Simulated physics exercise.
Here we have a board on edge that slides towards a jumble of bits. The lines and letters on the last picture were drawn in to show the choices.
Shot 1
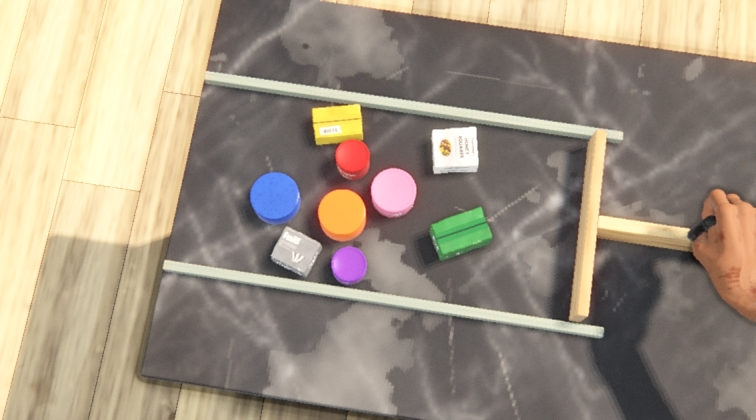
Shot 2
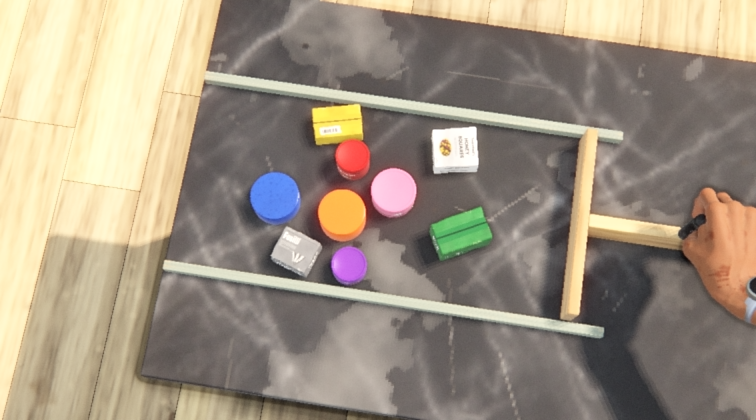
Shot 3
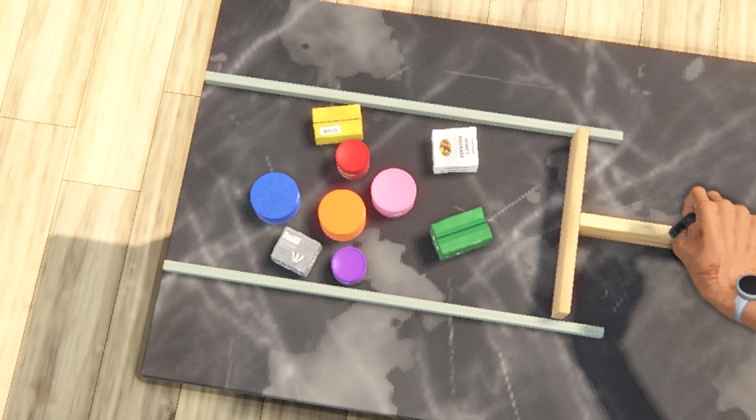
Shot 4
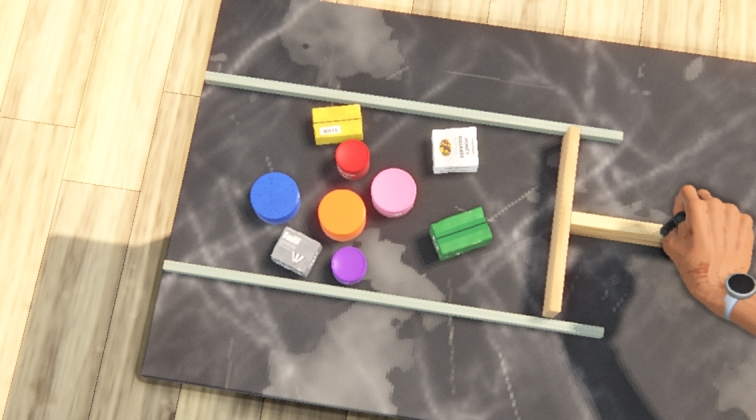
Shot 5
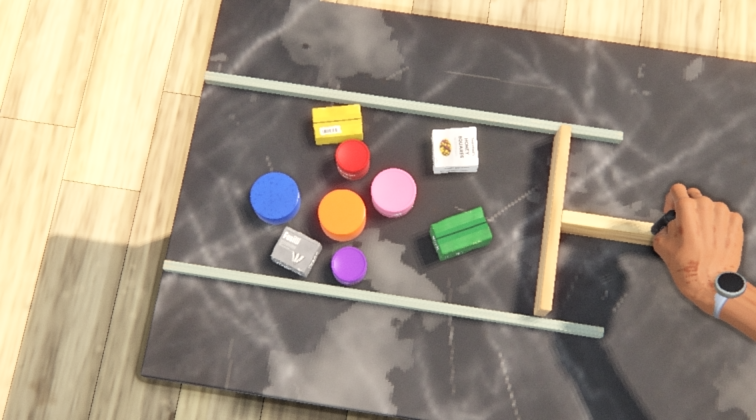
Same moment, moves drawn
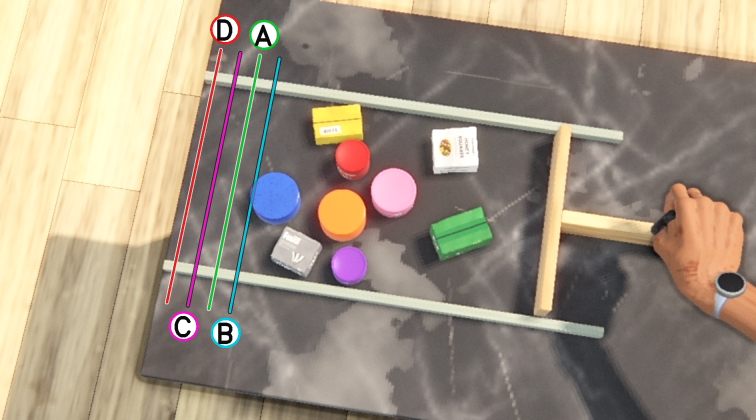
In the video, a hand slides a wooden T-shaped board slowly leftward a short way between two pale rails on a dark marbled surface, while the colourful round containers and small boxes between the rails stay still, untouched.
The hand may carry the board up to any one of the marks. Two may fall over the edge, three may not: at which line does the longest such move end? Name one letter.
It should halt at B.
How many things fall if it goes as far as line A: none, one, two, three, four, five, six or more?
In all, five.
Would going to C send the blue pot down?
By then, yes.
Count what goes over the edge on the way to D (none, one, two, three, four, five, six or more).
By then, six or more.
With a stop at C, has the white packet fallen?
By then, no.
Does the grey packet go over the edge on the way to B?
No.
On the marked copy, A at (235, 178); B at (256, 181); C at (215, 175); D at (195, 172).
Taking B. A third of the way, board (448, 199); white packet (426, 145); green box (406, 224).
Two thirds of the way, board (340, 183); blue pot (219, 184); orange pot (254, 211).
When it is over, board (256, 170); blue pot over the edge; orange pot over the edge; two fallen.
As for the rest, A drops five; C drops five; D drops nine.
